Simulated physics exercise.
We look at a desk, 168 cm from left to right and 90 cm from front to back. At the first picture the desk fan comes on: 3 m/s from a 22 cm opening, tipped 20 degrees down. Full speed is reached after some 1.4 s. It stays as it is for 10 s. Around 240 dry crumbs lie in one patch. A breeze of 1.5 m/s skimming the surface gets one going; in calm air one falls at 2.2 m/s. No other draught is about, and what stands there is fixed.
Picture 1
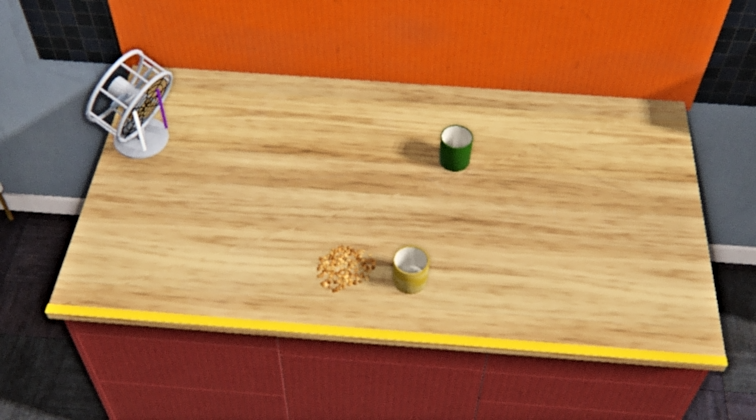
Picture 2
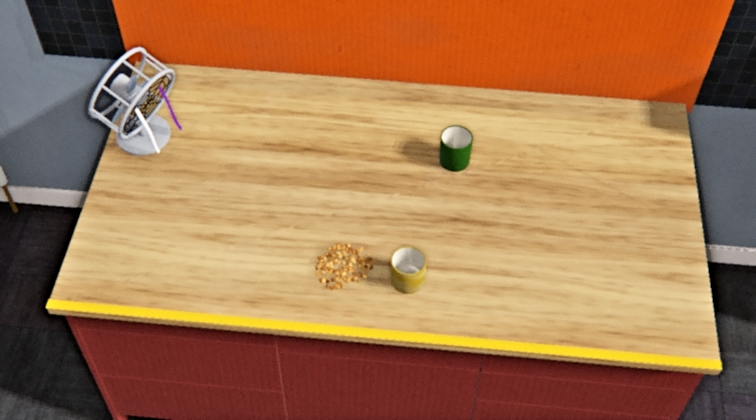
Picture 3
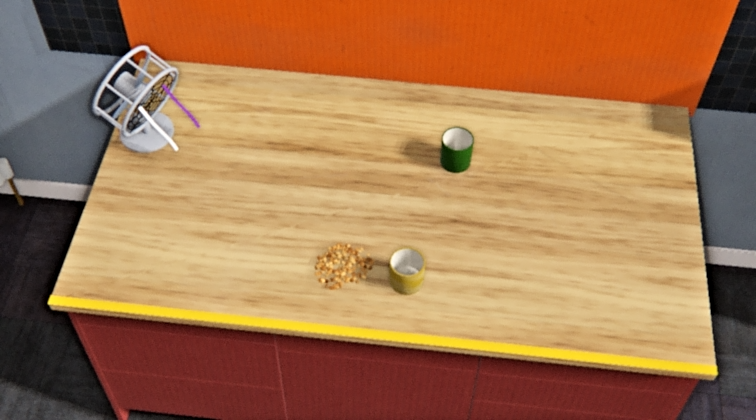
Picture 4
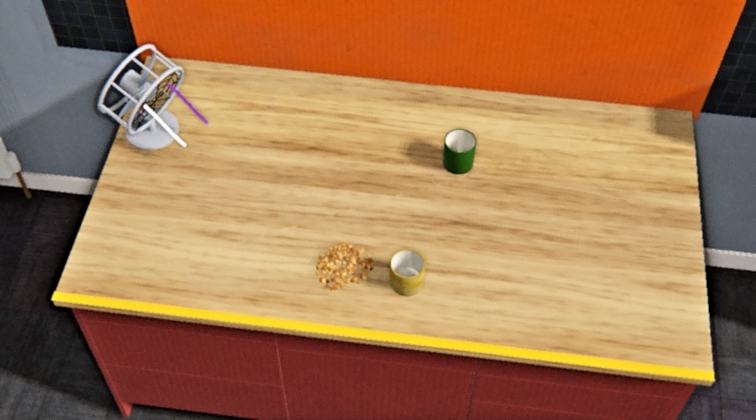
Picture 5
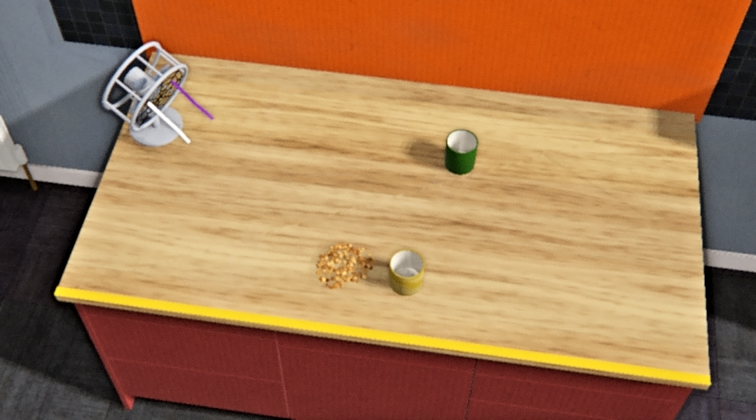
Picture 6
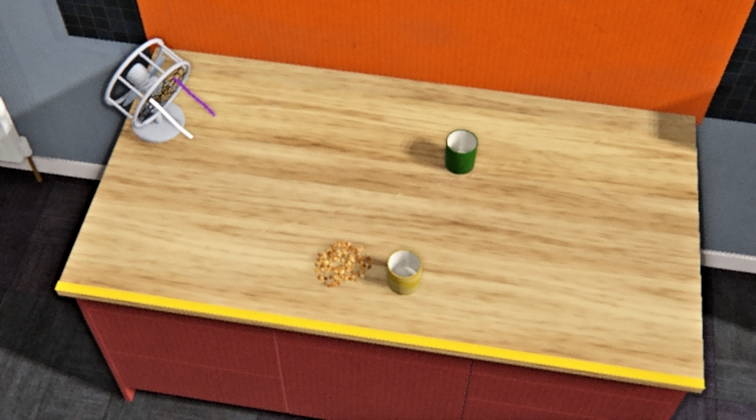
White desk fan at back left swivelling slightly on a wooden desk, with a crumb patch and yellow and green mugs staying still.
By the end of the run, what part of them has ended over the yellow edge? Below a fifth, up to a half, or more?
By then above half are over the yellow edge.
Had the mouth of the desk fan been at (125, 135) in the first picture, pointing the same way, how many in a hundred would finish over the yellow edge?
In that case some 70 per cent.
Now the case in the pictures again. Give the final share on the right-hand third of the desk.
About 0 %.
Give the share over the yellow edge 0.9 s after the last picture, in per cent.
Near 90 %.
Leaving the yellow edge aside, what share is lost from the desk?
About 1 %.
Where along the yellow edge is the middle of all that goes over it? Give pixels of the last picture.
Around (403, 343).
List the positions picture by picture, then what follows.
In the first frame, the middle of the dry crumbs is near (341, 266), none has stirred yet and the mouth of the desk fan is at (130, 97).
In the second frame, the middle of the dry crumbs is near (339, 263), none has stirred yet and the yellow edge is centred on (378, 338).
In the third frame, the middle of the dry crumbs is near (338, 263), none has stirred yet, the top of a mug is at (408, 262) and the top of a mug is at (458, 139).
In the fourth frame, the middle of the dry crumbs is near (339, 263) and none has stirred yet.
In the fifth frame, the middle of the dry crumbs is near (340, 262) and none has stirred yet.
In the sixth frame, the middle of the dry crumbs is near (338, 261) and none has stirred yet.
Then, 0.9 s after the last picture the count stands so, 90 % are over the yellow edge.
Then, 2.1 s after the last picture the count stands so, 92 % are over the yellow edge.
Then, 4.4 s after the last picture the count stands so, 95 % are over the yellow edge.
Then, 8.9 s after the last picture, at the end, 95 % are over the yellow edge.
